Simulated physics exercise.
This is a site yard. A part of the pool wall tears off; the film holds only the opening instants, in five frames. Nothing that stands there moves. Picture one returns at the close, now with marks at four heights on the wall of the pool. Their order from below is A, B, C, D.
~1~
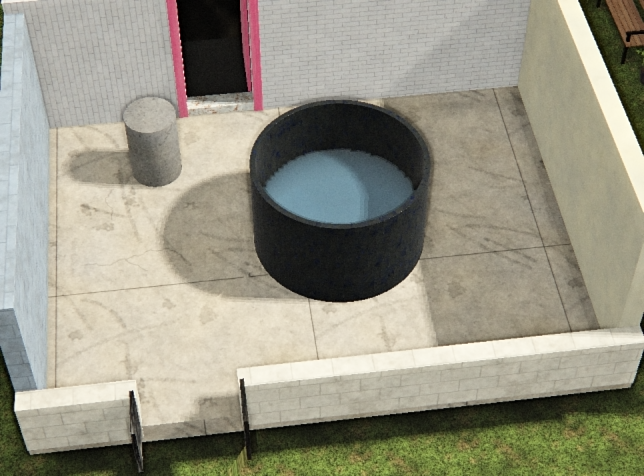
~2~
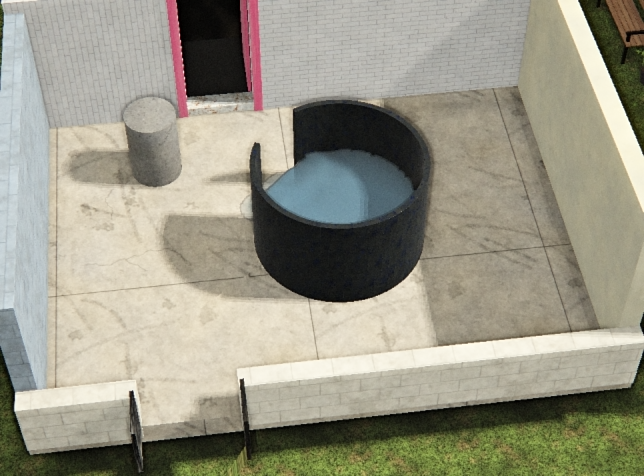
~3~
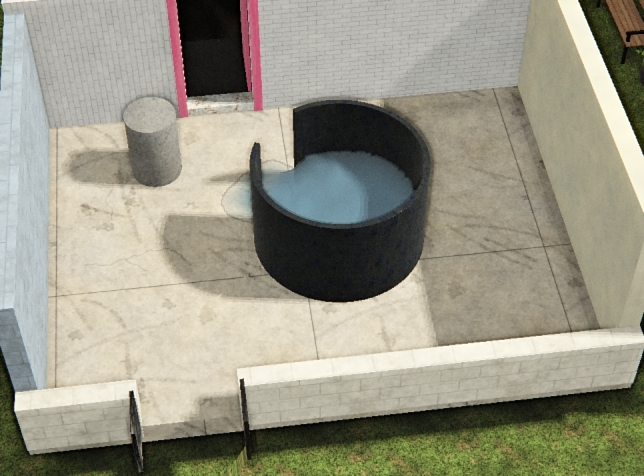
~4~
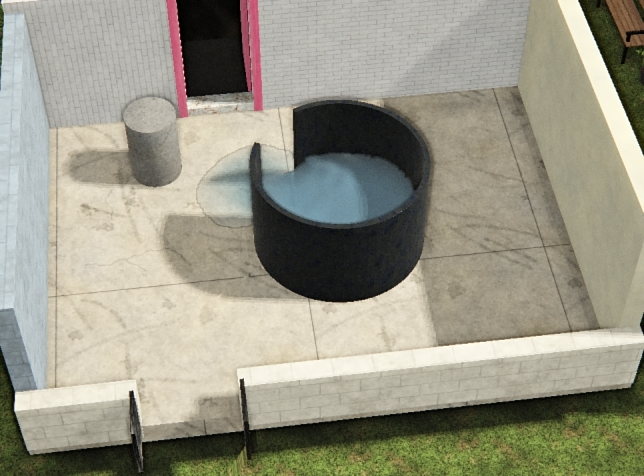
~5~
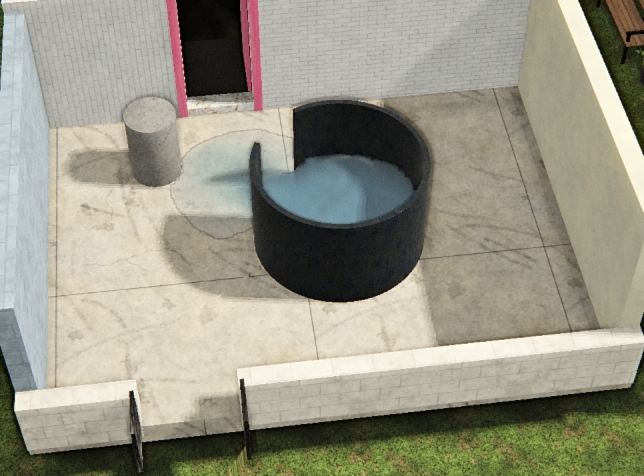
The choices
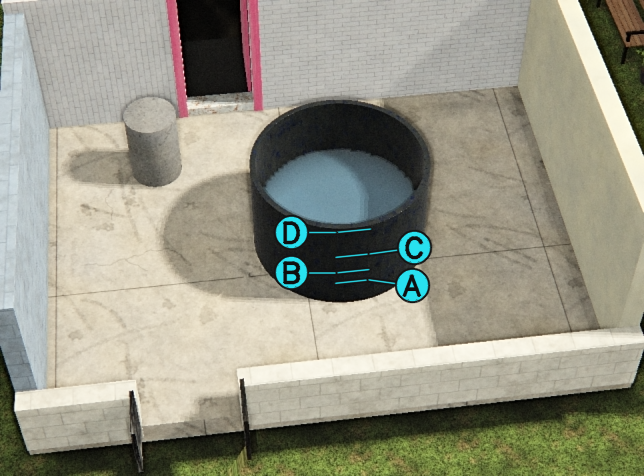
In a walled site yard, a section of a round black pool's side disappears and water spreads leftward across the pale paving.
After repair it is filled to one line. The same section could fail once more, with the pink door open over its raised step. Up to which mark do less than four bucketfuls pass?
Use level A.
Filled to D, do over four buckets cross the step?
Yes, it does.
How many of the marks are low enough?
One of them.
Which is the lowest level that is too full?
Level B.
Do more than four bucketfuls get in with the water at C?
Yes, that goes wrong.
On the marked copy, A at (352, 281); B at (352, 271); C at (352, 255); D at (353, 230); from the bottom up A, B, C, D.
For level A, a bucket or two gets in.
For level B, about 10 bucketfuls get in.
For level C, dozens of bucketfuls pour in.
For level D, dozens of bucketfuls pour in.
